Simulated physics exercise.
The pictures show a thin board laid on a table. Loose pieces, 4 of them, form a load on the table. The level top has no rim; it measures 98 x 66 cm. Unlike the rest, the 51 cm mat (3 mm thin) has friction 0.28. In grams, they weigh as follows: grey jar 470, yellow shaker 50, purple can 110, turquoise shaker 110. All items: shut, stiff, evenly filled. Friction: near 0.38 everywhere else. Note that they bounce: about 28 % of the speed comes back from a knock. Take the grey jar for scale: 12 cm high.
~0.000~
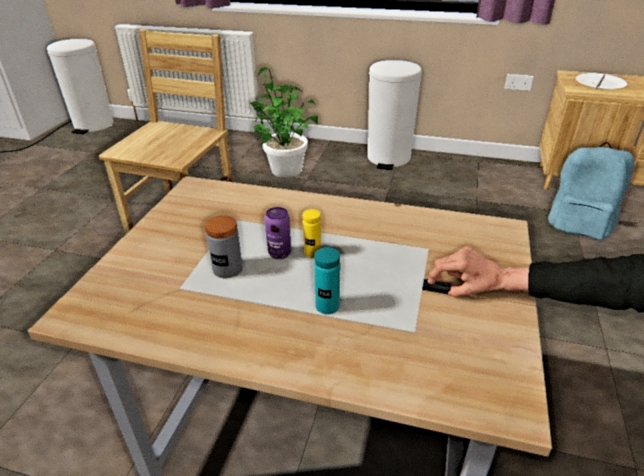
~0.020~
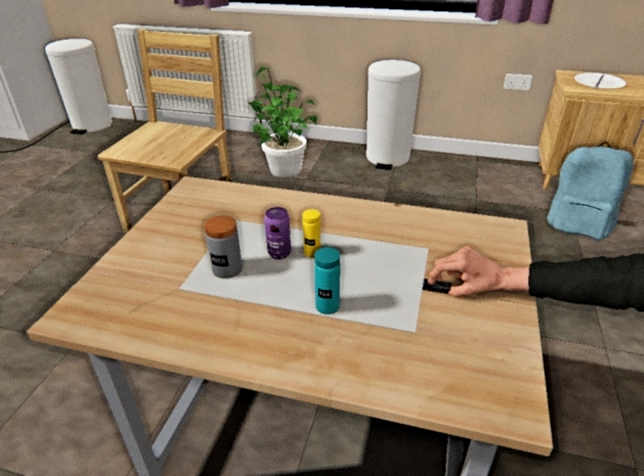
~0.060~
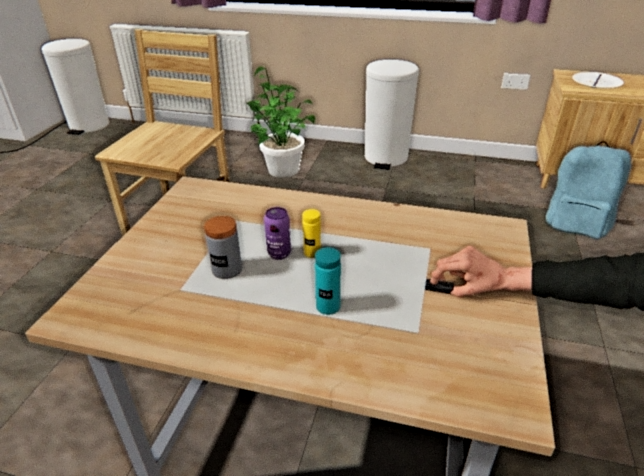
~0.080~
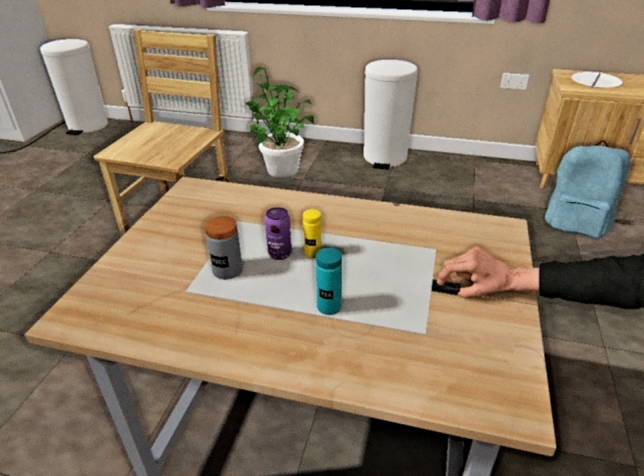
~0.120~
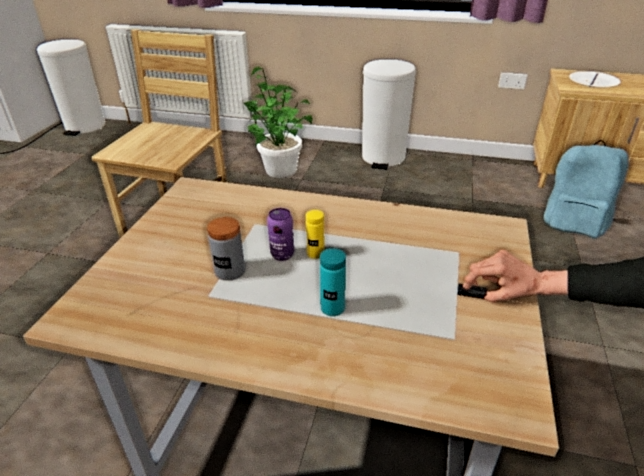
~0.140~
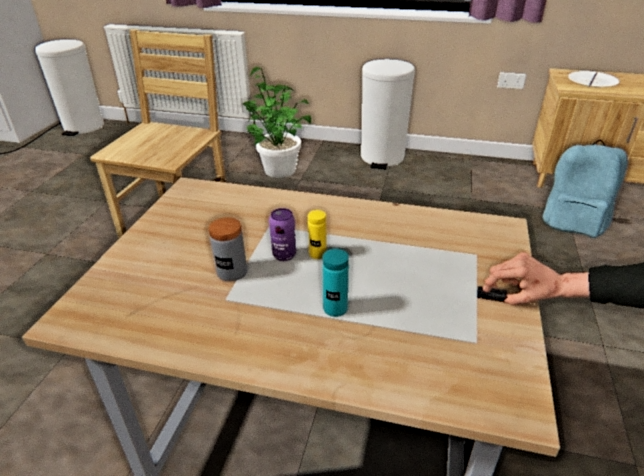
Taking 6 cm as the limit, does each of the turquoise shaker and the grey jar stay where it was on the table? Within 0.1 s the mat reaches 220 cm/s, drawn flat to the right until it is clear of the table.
The turquoise shaker ends up away from where it started, the grey jar stays about where it started.
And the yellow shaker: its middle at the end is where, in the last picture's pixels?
Near (377, 258).
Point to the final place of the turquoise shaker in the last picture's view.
At roughly (434, 313).
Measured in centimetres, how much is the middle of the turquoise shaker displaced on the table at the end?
It ends up around 21 cm from its start.
After 0.34 s, 55 cm of pull; turquoise shaker leaning 4° near (385, 292); grey jar slid 2 cm near (232, 251); yellow shaker leaning 18°.
After 0.44 s, 77 cm of pull; turquoise shaker leaning 34° near (404, 293); grey jar slid 2 cm near (232, 251); yellow shaker leaning 45°.
At rest (1.2 s), tipped over on the table, yellow shaker and turquoise shaker; the other 2 in place, give or take 6 cm. Seen from the same camera at the end, turquoise shaker near (434, 312), grey jar near (232, 251).
